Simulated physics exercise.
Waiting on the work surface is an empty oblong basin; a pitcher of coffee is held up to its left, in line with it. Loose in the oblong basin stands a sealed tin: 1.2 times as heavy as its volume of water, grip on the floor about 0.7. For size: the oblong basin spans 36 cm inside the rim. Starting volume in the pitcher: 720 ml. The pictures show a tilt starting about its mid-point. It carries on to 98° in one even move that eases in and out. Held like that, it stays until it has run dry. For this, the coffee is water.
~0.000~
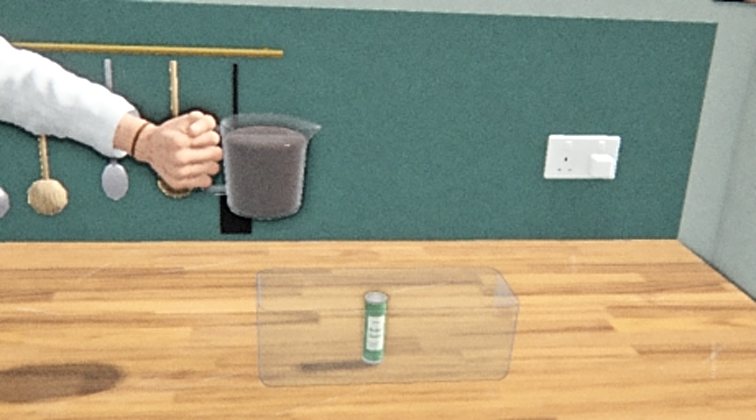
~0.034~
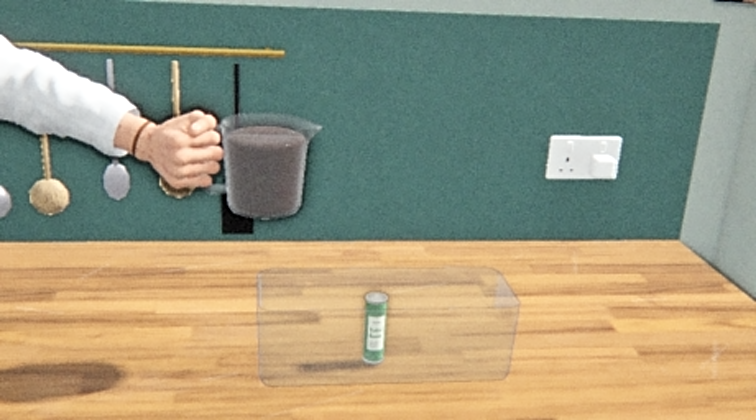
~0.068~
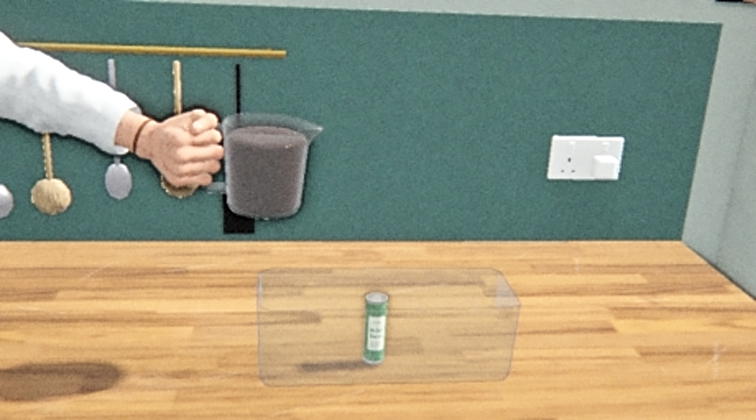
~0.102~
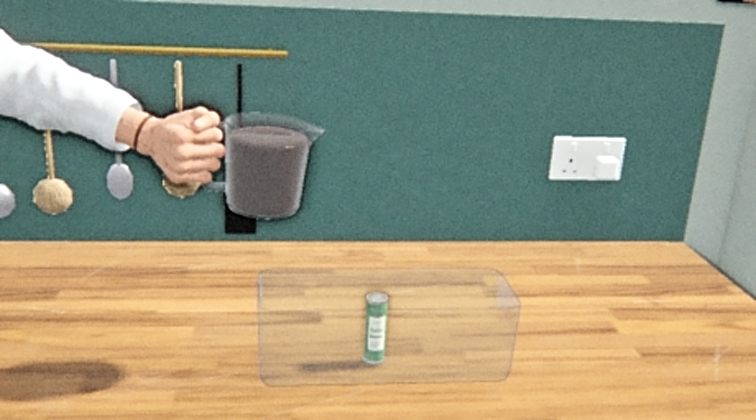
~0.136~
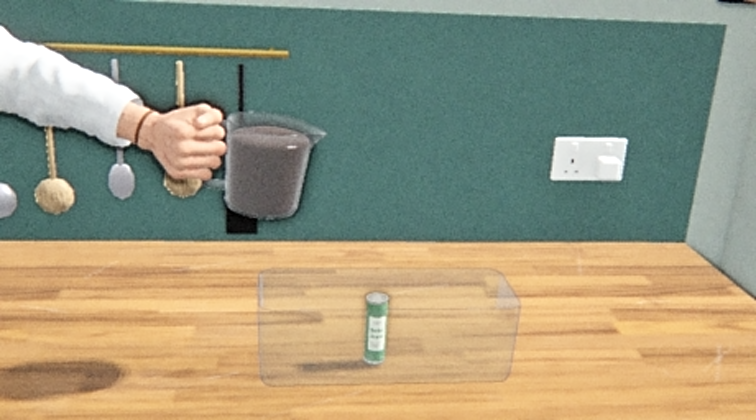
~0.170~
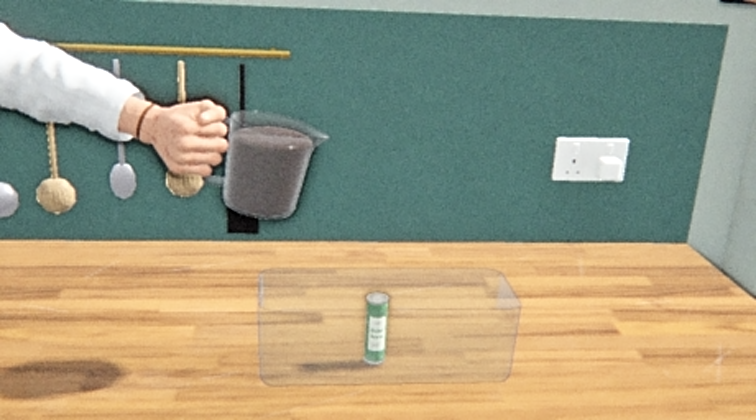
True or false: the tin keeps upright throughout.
False.
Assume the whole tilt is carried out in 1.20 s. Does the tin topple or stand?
Result: Tin tipped over.
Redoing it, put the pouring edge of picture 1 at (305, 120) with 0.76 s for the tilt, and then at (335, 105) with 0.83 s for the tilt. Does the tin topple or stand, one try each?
Trial 1 - tin tips; trial 2 - tin stays standing.
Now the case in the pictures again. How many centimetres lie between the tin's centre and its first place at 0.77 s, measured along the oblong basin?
It has moved some 0 cm.
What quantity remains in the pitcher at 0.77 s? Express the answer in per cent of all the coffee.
Close to 28 in a hundred.
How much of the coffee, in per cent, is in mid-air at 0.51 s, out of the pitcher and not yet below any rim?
At that moment, about 20 percent.
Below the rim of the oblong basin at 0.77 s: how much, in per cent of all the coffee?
Near 46 in a hundred.
By 0.51 s the tilt is 68° and 78 per cent is still to pour; the tin stands where it began.
By 0.77 s the tilt is 97° and 27 per cent is still to pour; the tin stands where it began.
By 1.03 s the tilt is 98° and 5 per cent is still to pour; the tin leans 56°.
By 1.32 s the tilt is 98° and 0 per cent is still to pour; the tin lies on its side.
At rest the tin lies on its side.
